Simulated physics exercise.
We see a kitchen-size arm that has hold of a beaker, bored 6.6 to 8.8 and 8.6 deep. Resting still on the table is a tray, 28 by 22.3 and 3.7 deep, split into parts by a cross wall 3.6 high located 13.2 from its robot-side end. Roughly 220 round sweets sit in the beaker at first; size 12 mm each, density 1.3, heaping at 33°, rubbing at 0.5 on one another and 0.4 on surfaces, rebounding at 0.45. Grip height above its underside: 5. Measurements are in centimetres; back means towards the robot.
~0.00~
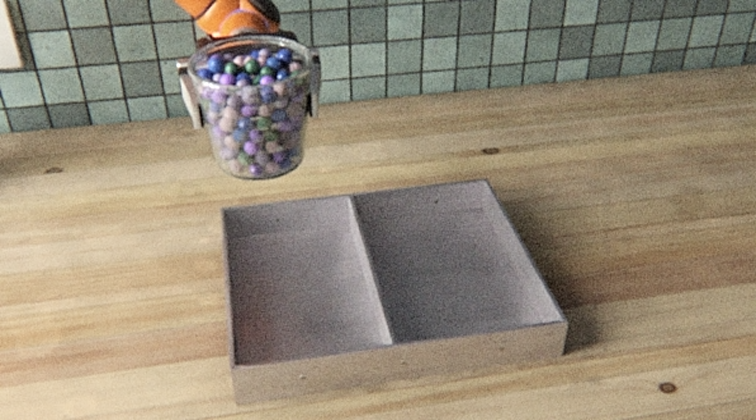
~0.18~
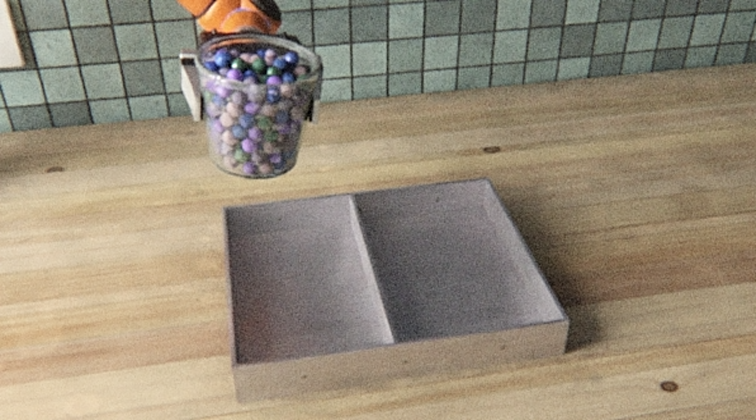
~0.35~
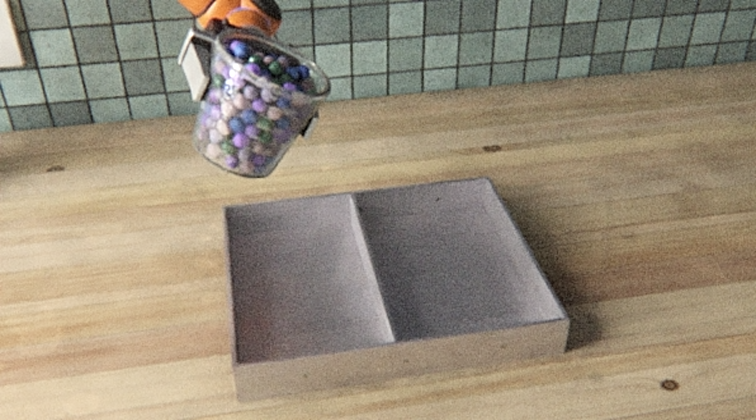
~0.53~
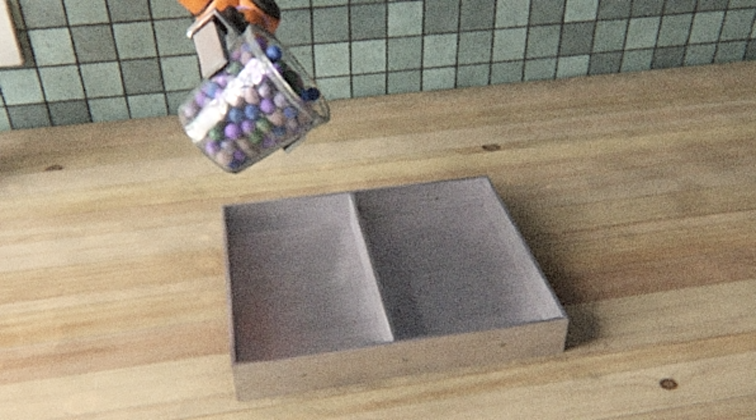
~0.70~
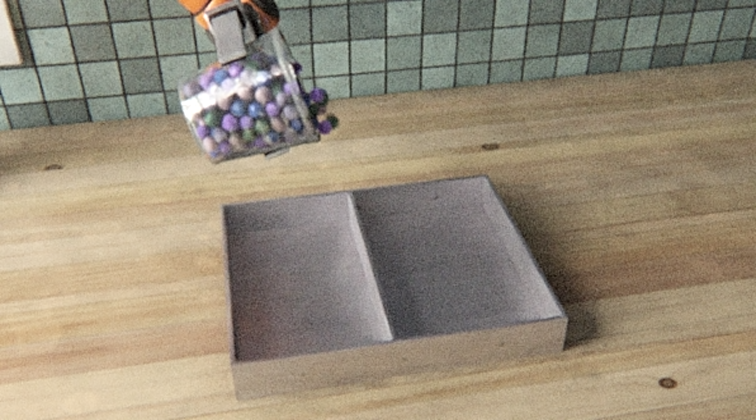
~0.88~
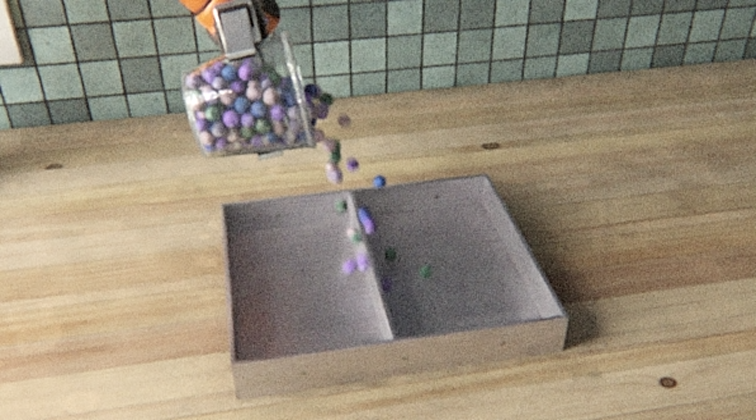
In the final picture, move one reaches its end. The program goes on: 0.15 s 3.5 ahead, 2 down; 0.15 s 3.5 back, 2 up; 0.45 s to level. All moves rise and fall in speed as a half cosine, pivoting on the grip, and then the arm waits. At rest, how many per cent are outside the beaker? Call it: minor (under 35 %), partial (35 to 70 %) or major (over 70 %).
My call is partial.
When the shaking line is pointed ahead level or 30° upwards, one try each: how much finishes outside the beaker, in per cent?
Near 60 and 60 percent respectively.
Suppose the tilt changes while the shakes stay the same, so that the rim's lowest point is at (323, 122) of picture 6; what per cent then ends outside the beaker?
25 percent or so.
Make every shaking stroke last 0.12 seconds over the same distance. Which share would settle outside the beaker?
It would be some 55 %.
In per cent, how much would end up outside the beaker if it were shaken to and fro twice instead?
It would come to about 65 %.
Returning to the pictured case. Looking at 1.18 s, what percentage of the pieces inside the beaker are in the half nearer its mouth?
Around 60 in a hundred.
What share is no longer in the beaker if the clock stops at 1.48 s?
About 45 in a hundred parts are out by then.
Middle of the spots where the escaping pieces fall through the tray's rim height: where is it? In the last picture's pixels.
(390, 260).
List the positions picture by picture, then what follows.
Beaker middle at (256, 113), level; upper third of the load around (252, 81), from x 205 to 300, top at y 55; 217 in the beaker, in the first picture.
Beaker middle at (256, 111), tilted 8° forward; upper third of the load around (254, 80), from x 210 to 305, top at y 55, in the second picture.
Beaker middle at (254, 110), tilted 28° forward; upper third of the load around (253, 77), from x 205 to 310, top at y 50, in the third picture.
Beaker middle at (249, 107), tilted 53° forward; upper third of the load around (258, 78), from x 195 to 310, top at y 45, in the fourth picture.
Beaker middle at (247, 104), tilted 73° forward; upper third of the load around (255, 82), from x 195 to 330, top at y 55, in the fifth picture.
Beaker middle at (247, 102), tilted 81° forward; upper third of the load around (242, 86), from x 195 to 425, top at y 65; 198 in the beaker, 5 in the far-side part, 4 in the robot-side part, 10 in flight or on a rim, in the sixth picture.
After 1.18 s, tilted 81° forward, highest piece 22 above the table; 133 in the beaker, 32 in the far-side part, 11 in the robot-side part, 41 in flight or on a rim.
After 1.48 s, tilted 20° forward, highest piece 24 above the table; 114 in the beaker, 69 in the far-side part, 32 in the robot-side part, 2 in flight or on a rim.
After 1.83 s, level, highest piece 24 above the table; 114 in the beaker, 70 in the far-side part, 33 in the robot-side part.
After 2.88 s, level, highest piece 24 above the table; 114 in the beaker, 70 in the far-side part, 33 in the robot-side part.
At rest, 114 in the beaker, 70 in the far-side part, 33 in the robot-side part. That is 47 % outside the beaker.
